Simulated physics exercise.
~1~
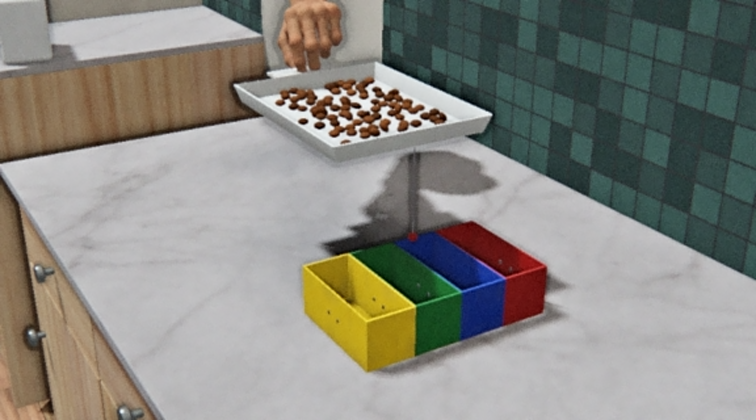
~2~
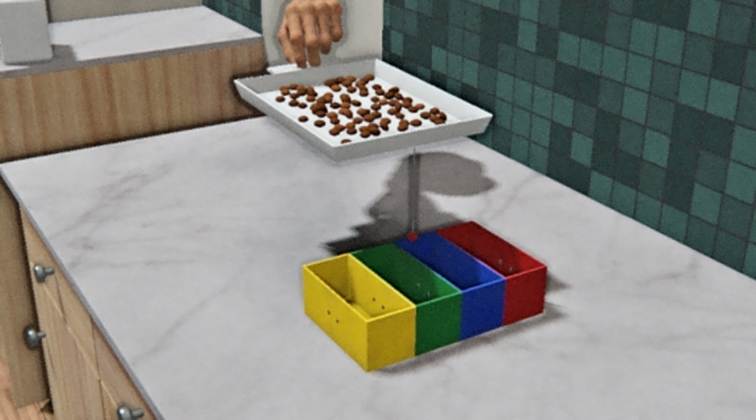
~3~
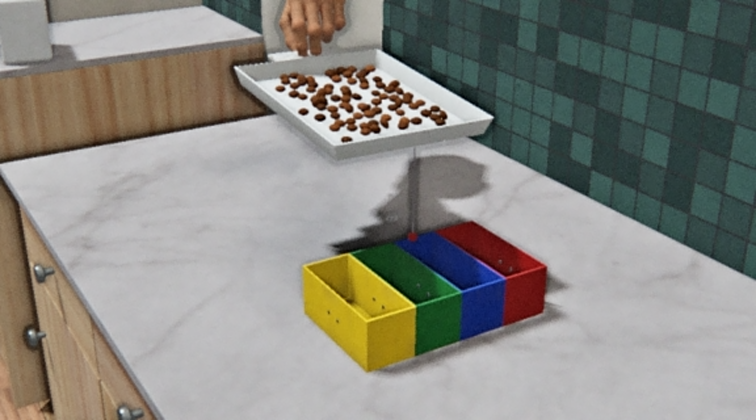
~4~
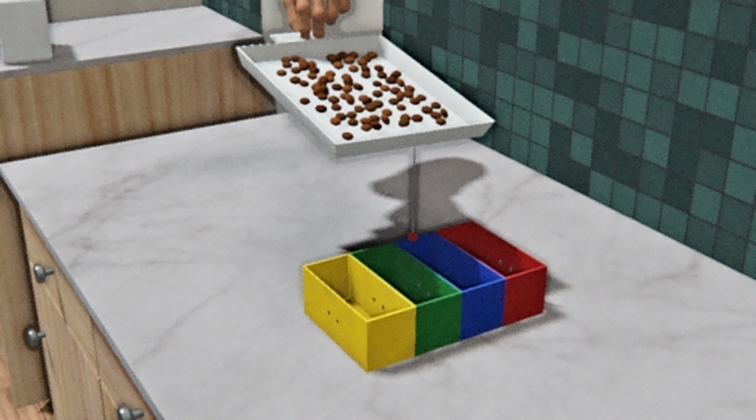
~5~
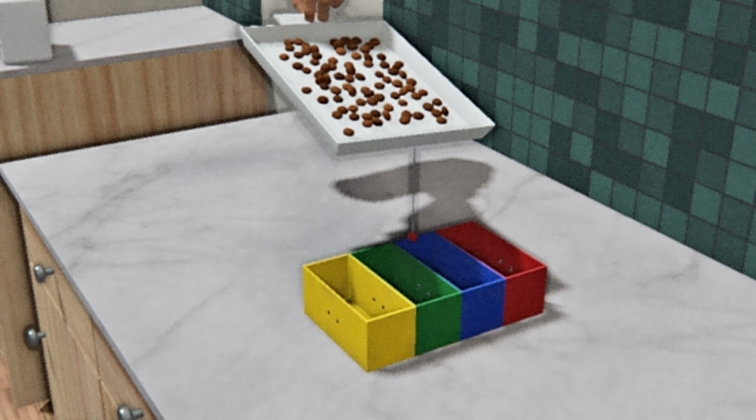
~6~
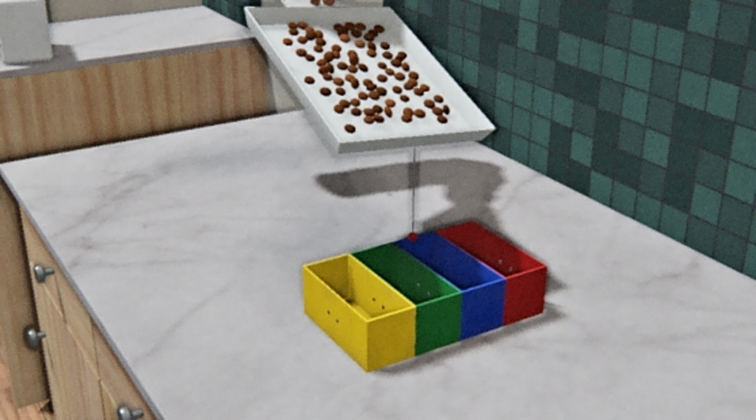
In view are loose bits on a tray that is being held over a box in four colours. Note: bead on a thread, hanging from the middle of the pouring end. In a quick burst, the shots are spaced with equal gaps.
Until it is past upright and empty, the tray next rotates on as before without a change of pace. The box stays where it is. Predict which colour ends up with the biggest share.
The biggest share goes to red.
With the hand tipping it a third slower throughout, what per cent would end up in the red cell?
I'd expect close to 60 per cent.
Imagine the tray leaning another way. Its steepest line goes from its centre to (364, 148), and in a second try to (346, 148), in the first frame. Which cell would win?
First try: The yellow cell. Second try: That yellow cell.
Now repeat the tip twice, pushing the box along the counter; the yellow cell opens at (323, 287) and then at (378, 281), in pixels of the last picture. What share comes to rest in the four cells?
Try 1: Some 50 %; try 2: Some 100 %.
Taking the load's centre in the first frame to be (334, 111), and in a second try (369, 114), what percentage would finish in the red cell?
Near 50 % and 50 %.
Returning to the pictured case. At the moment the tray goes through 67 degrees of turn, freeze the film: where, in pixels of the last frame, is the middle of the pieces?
Centre estimate: (450, 127).
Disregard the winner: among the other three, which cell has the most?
Blue.
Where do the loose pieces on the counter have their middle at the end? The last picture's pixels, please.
I'd put the middle somewhere around (553, 271) in the last picture.
Just after the last frame, tray tipped steeply; almost all on the tray; just a few falling or outside the box.
A moment on, tray tipped past a quarter turn; roughly a third on the tray; roughly a quarter in the red cell; about a tenth in the blue cell; just a few in the green cell; roughly a quarter falling or outside the box.
Further on, tray tipped past a quarter turn; roughly half in the red cell; roughly a third in the blue cell; just a few in the green cell; about a tenth falling or outside the box.
When it is over, tray tipped past a quarter turn; roughly half in the red cell; roughly a third in the blue cell; just a few in the green cell; not one in the yellow cell; about a tenth outside the box.
